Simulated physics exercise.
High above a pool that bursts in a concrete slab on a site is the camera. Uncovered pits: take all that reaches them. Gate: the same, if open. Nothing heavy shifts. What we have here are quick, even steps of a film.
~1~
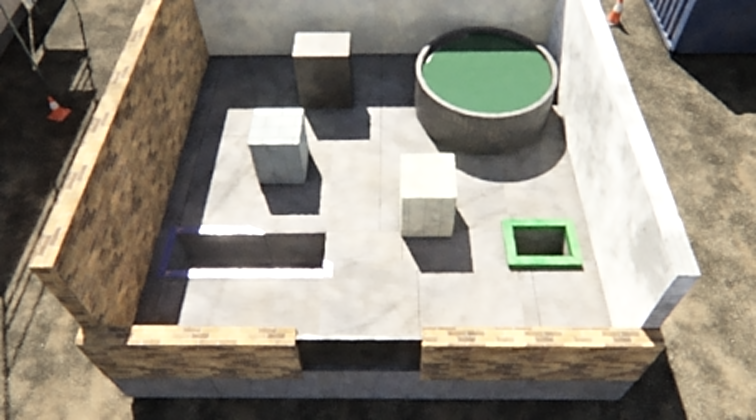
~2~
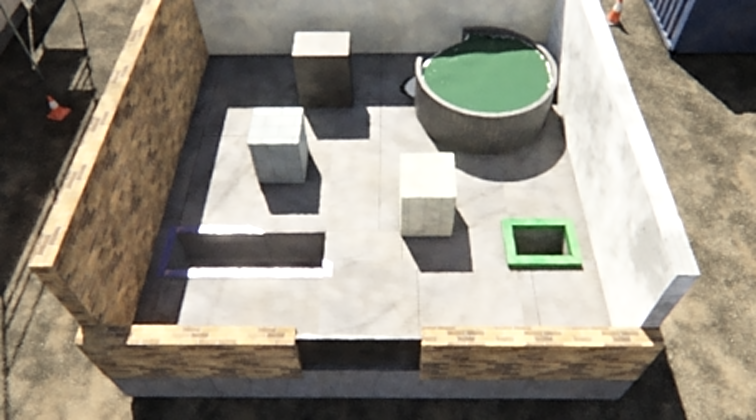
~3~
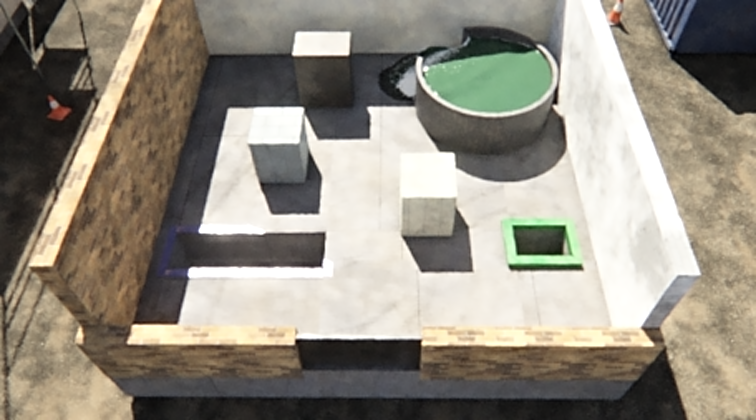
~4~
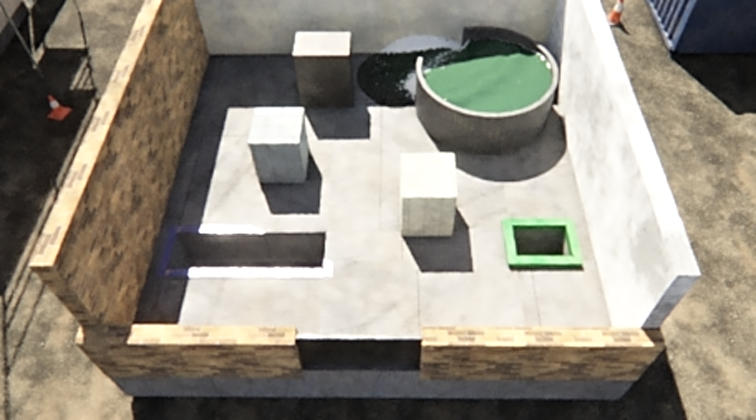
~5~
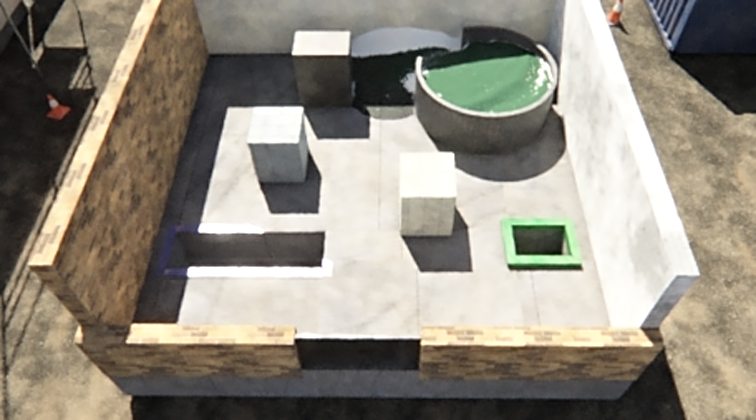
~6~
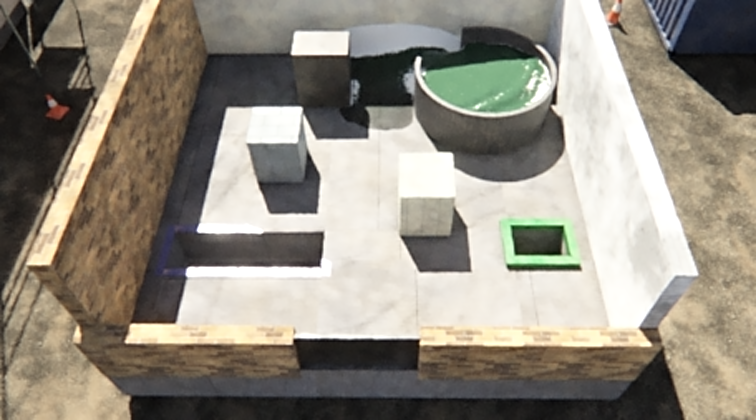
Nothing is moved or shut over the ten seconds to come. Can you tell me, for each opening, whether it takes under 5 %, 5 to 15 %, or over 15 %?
Outcome: I'd say the gate drains very little - not reaching five per cent; I'd say the blue pit drains a lot - upwards of fifteen per cent; I'd say the green pit drains very little - not reaching five per cent.
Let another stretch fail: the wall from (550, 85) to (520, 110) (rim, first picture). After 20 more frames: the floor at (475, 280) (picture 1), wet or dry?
Bottom line - sodden.
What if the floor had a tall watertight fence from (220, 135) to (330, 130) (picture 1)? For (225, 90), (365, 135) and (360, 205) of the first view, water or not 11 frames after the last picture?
In the order you listed them: Soaked, soaked, unsoaked.
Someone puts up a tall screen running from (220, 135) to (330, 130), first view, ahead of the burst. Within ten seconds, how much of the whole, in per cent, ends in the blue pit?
Blue: 35 %.
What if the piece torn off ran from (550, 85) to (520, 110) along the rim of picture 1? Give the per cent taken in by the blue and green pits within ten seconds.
The blue pit gets 12 per cent and the green pit 30 per cent.
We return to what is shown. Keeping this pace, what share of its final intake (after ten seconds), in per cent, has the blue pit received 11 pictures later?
0 %.
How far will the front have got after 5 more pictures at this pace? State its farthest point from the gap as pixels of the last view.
Near (208, 59).
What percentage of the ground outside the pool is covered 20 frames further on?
That comes to about 55 per cent.
A moment on, water covers 20 % of the floor; the gate 0 %, the blue pit 0 %, the green pit 0 %.
Next, water covers 30 % of the floor; the gate 0 %, the blue pit 0 %, the green pit 0 %.
Then, water covers 55 % of the floor; the gate 0 %, the blue pit 4 %, the green pit 0 %.
Later, water covers 80 % of the floor; the gate 0 %, the blue pit 23 %, the green pit 0 %.
In the end, water covers 90 % of the floor; the gate 0 %, the blue pit 41 %, the green pit 0 %.
